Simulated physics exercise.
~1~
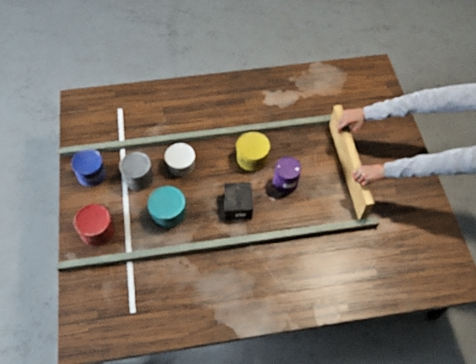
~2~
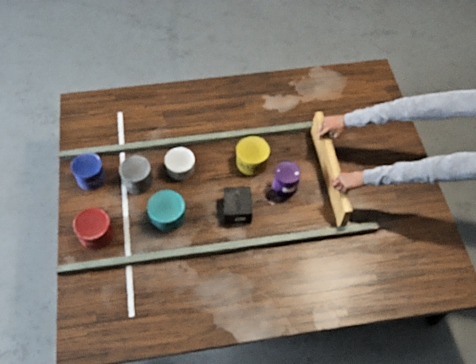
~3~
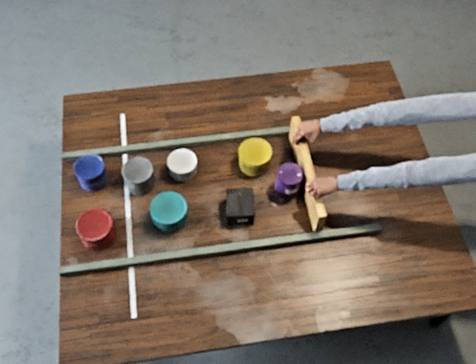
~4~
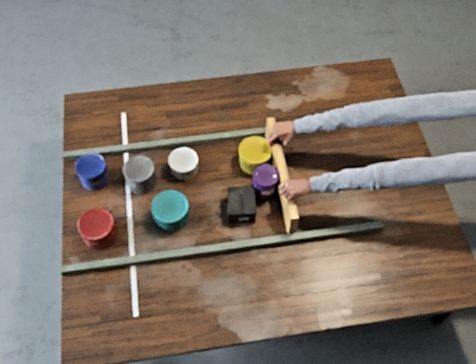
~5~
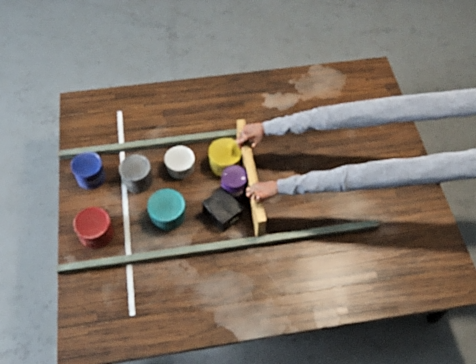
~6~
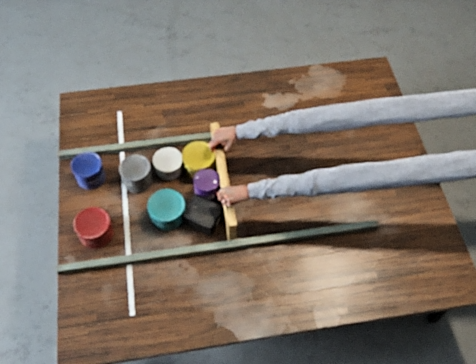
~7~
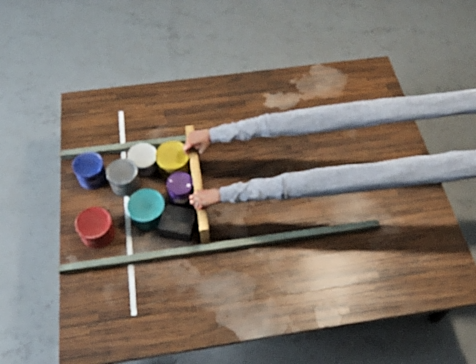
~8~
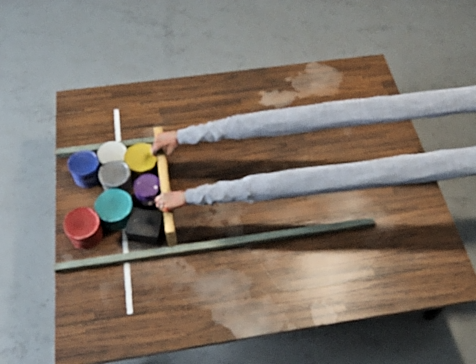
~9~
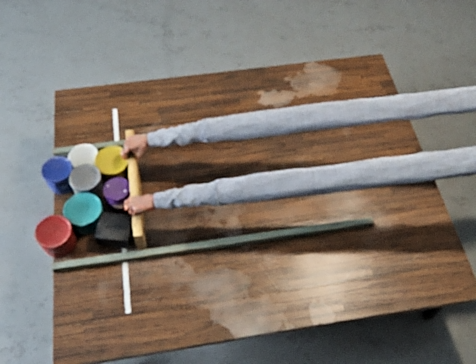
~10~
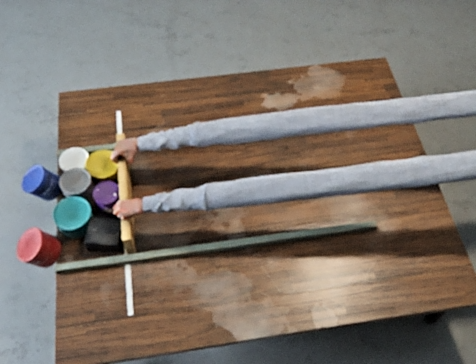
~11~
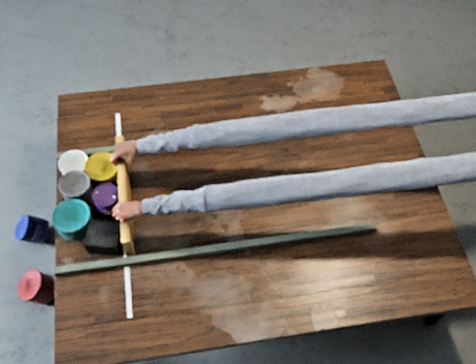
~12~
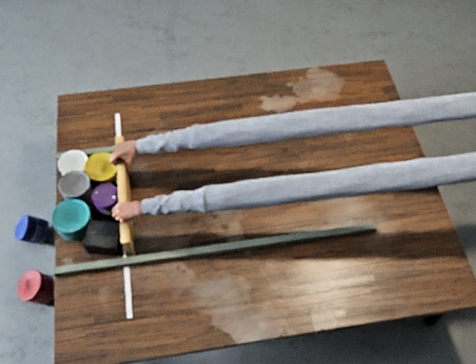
Hands sliding a plank left across a wooden table, bunching colourful tubs together until the red and blue ones drop off the edge.
